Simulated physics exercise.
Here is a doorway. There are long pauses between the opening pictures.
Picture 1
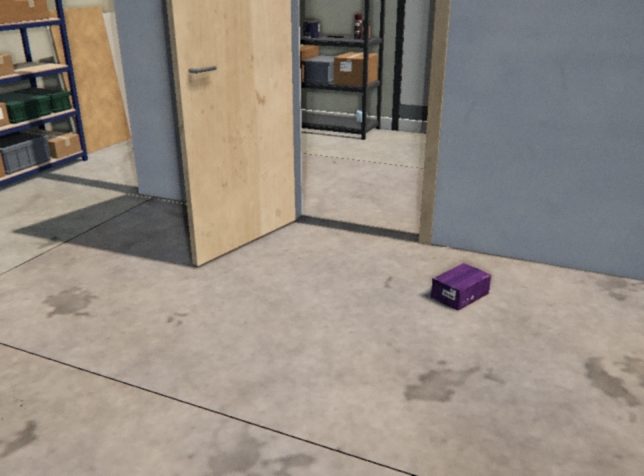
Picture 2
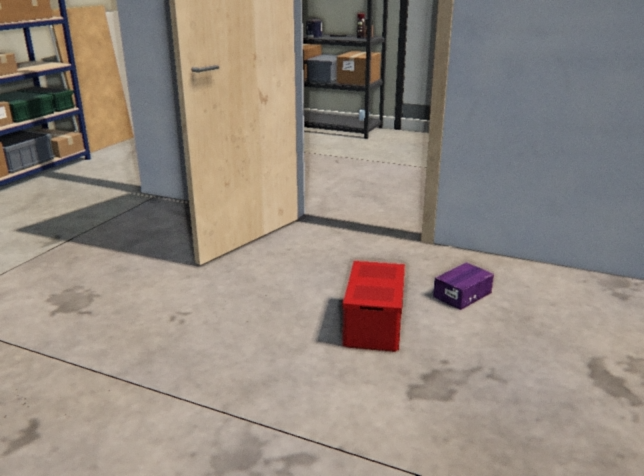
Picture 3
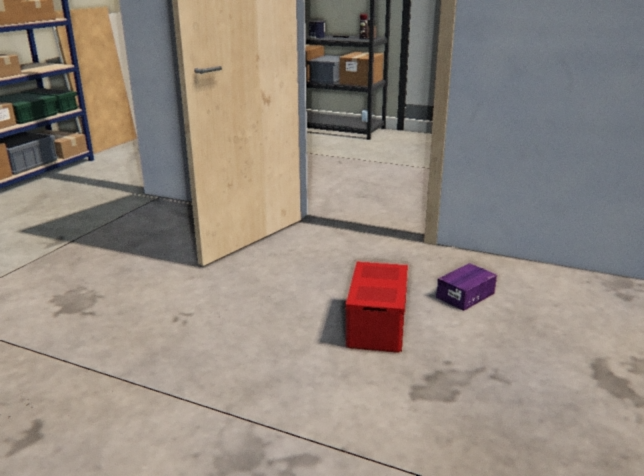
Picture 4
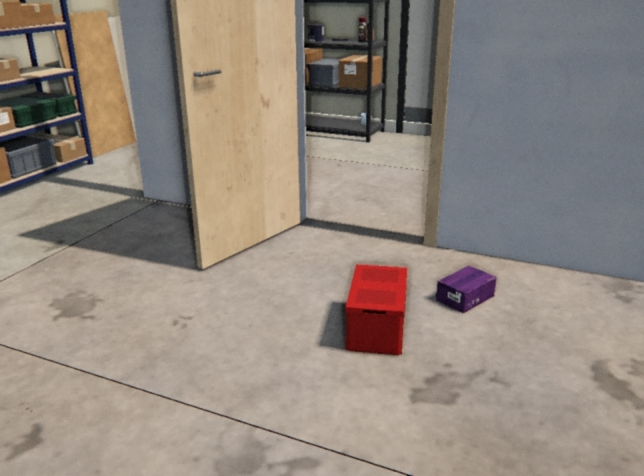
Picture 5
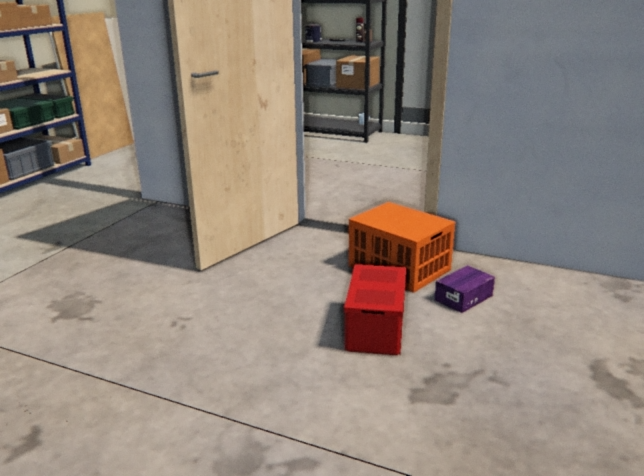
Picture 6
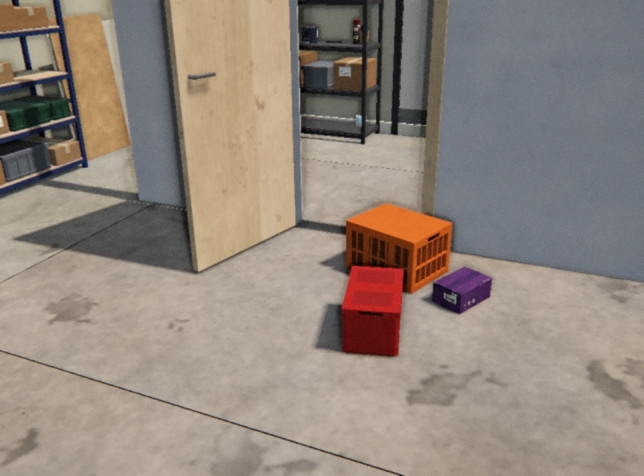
In a doorway with its door standing wide open, a purple parcel sat alone on the floor, then a red tote appeared to its left, and later an orange chest appeared behind them.
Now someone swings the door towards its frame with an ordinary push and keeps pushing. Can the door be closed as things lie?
In the end the door is blocked.
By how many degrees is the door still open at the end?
About 25°.
Then, 0.60 s past the last view, open by 87°.
Then, 1.00 s past the last view, open by 59°.
Then, 1.30 s past the last view, open by 36°; orange chest displaced a little near (404, 245).
Then, 1.50 s past the last view, open by 29°; orange chest displaced a little near (414, 243).
Finally, open by 27°; moved from the start, orange chest; the other 2 still in place. Final places as the last picture's camera would see them, orange chest near (418, 242).
